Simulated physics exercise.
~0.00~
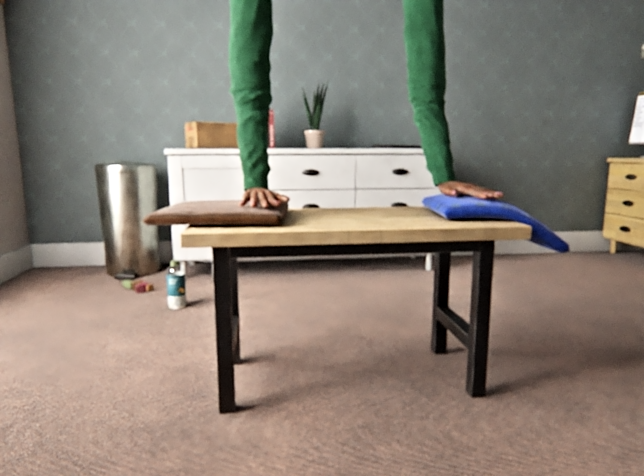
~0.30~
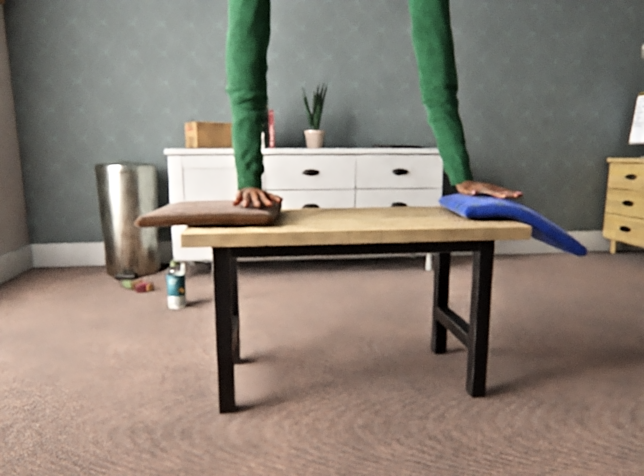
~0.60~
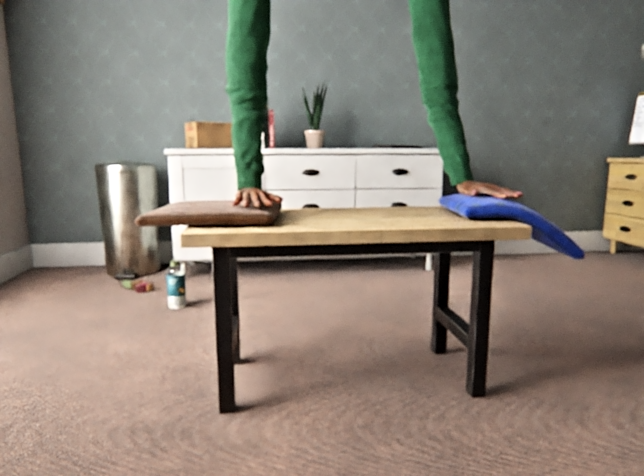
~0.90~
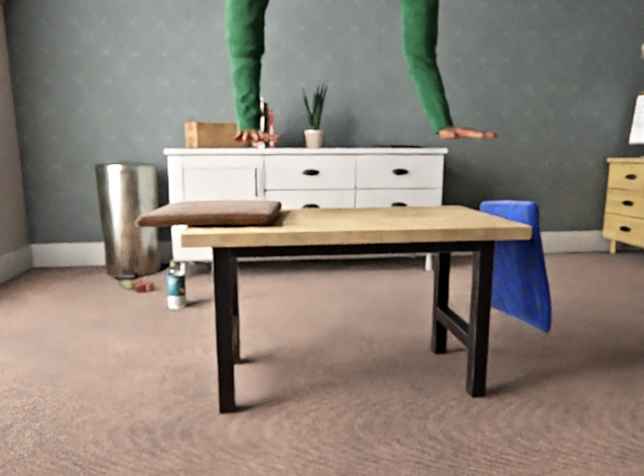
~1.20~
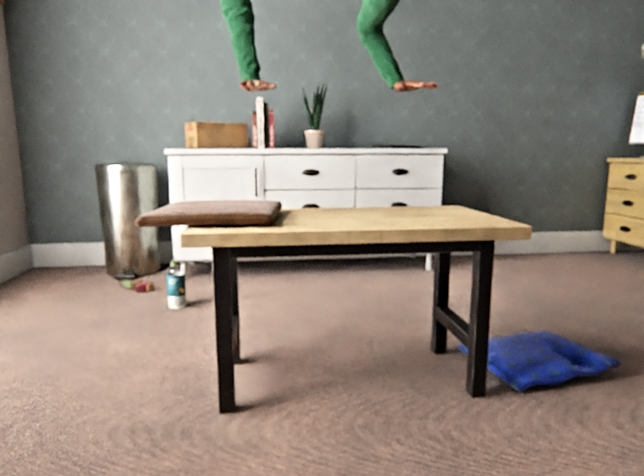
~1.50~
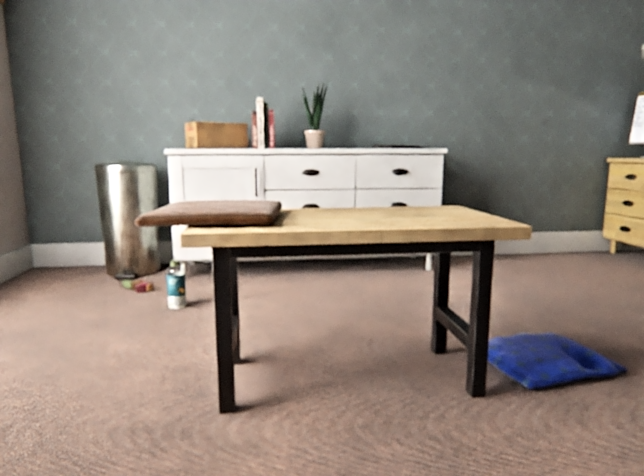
In a carpeted room with a grey patterned wall, seen from the front by a still camera, a short wooden table with black legs stands before a white chest of drawers. A brown seat pad sticks out over its left end and a blue one over its right, with a hand in a green sleeve on each. The hands slide the pads slightly farther outward, then hold them there. When the hands lift away, the blue pad slumps off the right end and drops to the carpet. The arms withdraw upward, leaving the brown pad resting on the table and the blue pad on the floor.
